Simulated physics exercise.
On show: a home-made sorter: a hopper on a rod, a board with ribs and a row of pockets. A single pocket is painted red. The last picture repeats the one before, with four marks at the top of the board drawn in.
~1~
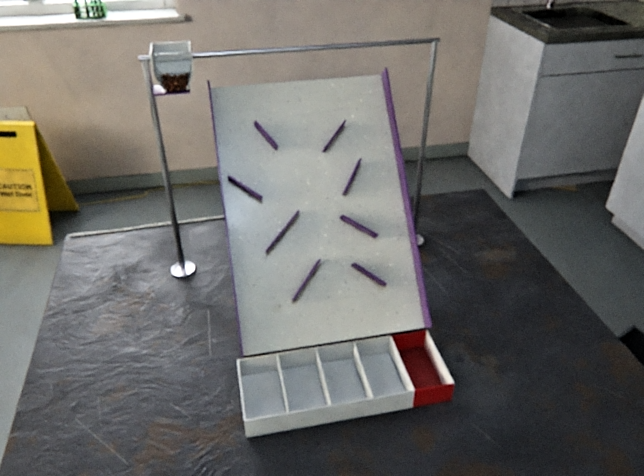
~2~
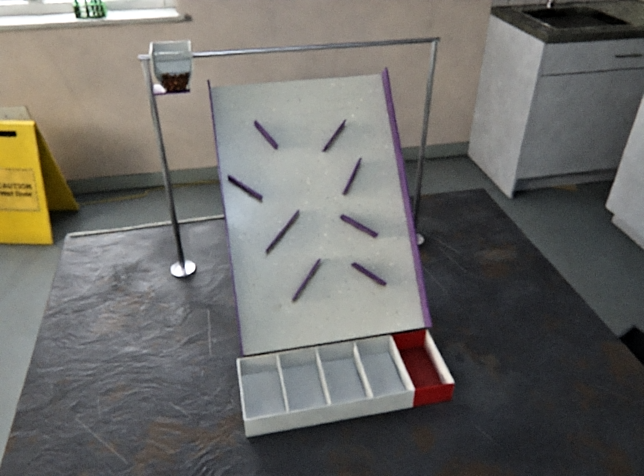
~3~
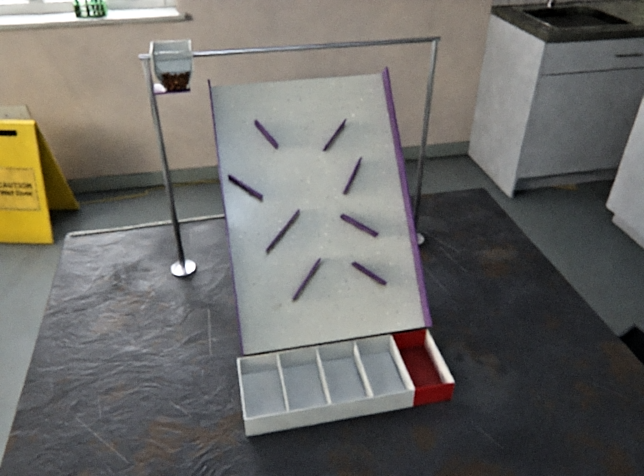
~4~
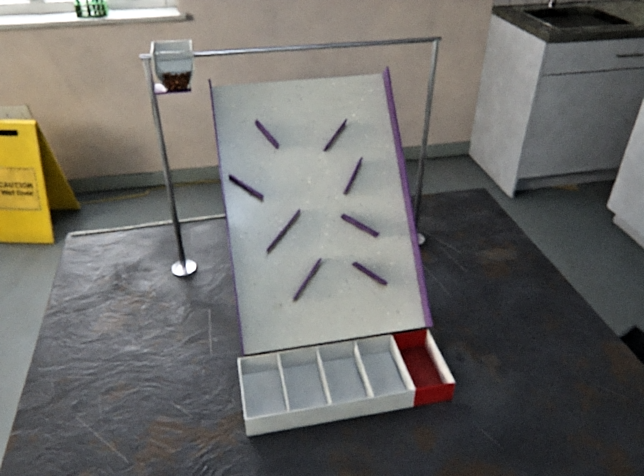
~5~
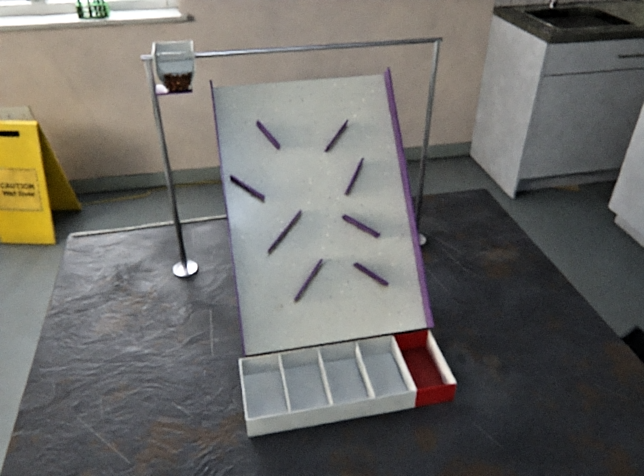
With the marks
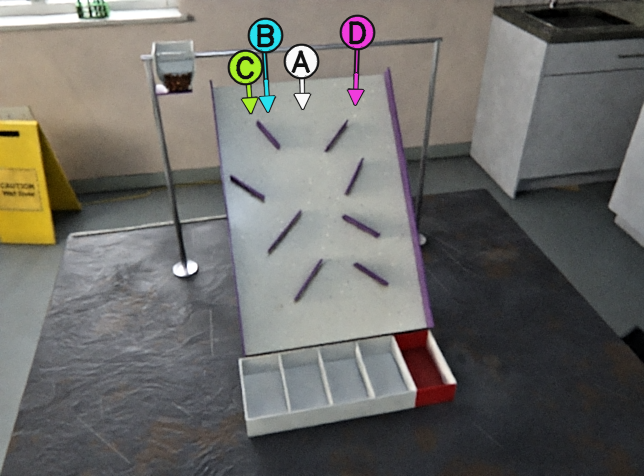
A tilted pale board with purple ribs standing still above a row of five pockets, the rightmost red, beside a small hopper.
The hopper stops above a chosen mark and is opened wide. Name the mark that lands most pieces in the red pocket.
Mark D.
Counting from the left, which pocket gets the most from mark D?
It is the fifth one.
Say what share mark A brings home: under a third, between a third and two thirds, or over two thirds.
It is under a third.
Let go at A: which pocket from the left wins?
The first from the left.
On the marked copy, mark A meets the board at (302, 103); mark B meets the board at (267, 106); mark C meets the board at (250, 107); mark D meets the board at (355, 99).
With A, a stray few in the red pocket, about half in other pockets, about half outside the box.
With B, a stray few in the red pocket, about half in other pockets, about a third outside the box.
With C, a stray few in the red pocket, most in other pockets, about a quarter outside the box.
With D, about a third in the red pocket, about a third in other pockets, about a third outside the box.
